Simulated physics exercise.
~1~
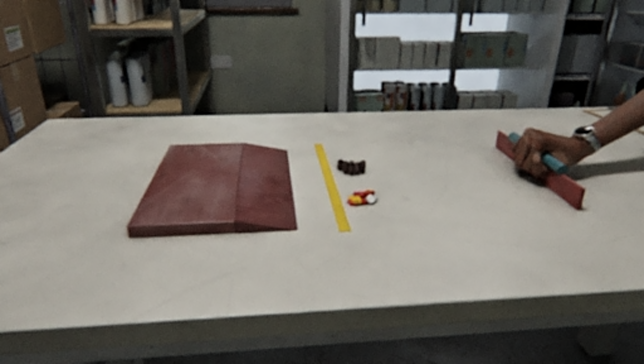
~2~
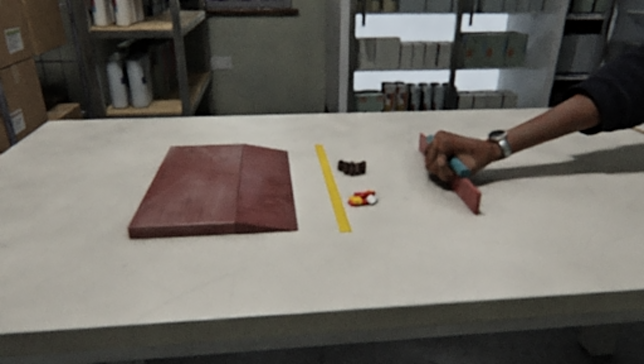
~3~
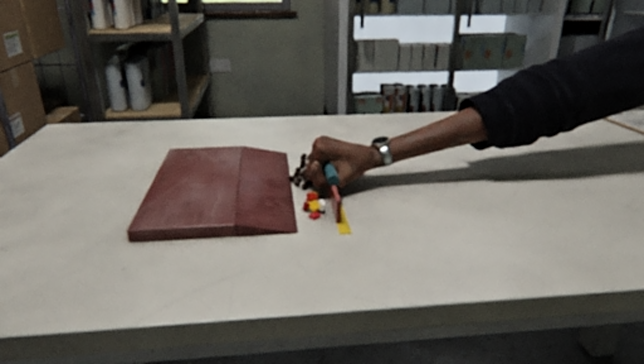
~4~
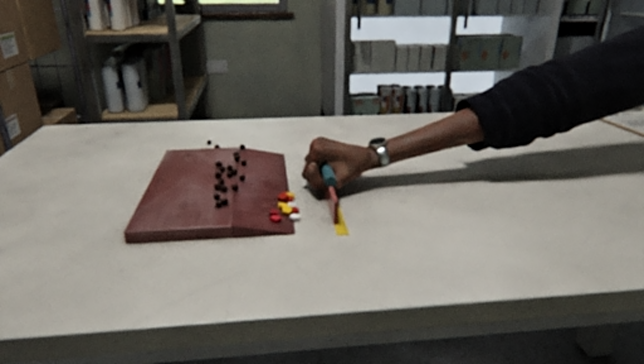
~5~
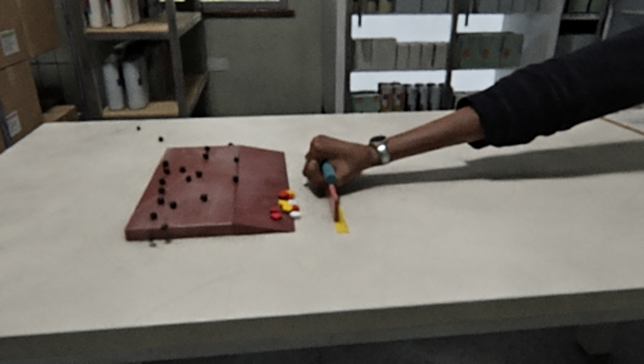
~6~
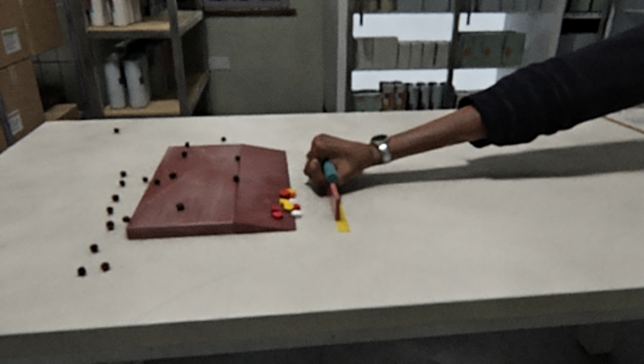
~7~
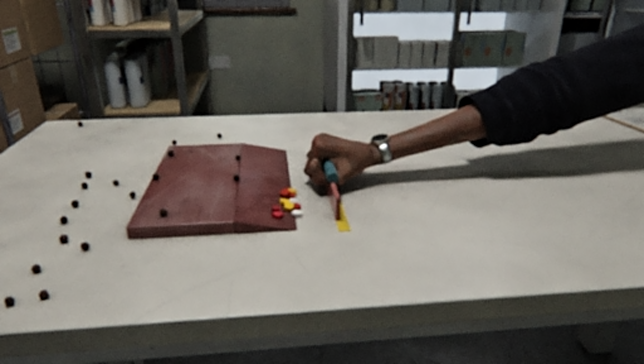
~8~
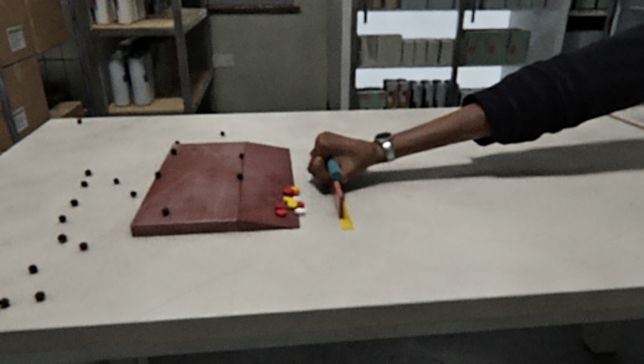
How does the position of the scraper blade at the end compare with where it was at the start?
At the start the blade is held well off to the right side of the table, away from the slab. By the end it is farther left, standing at the yellow tape near the foot of the ramp.
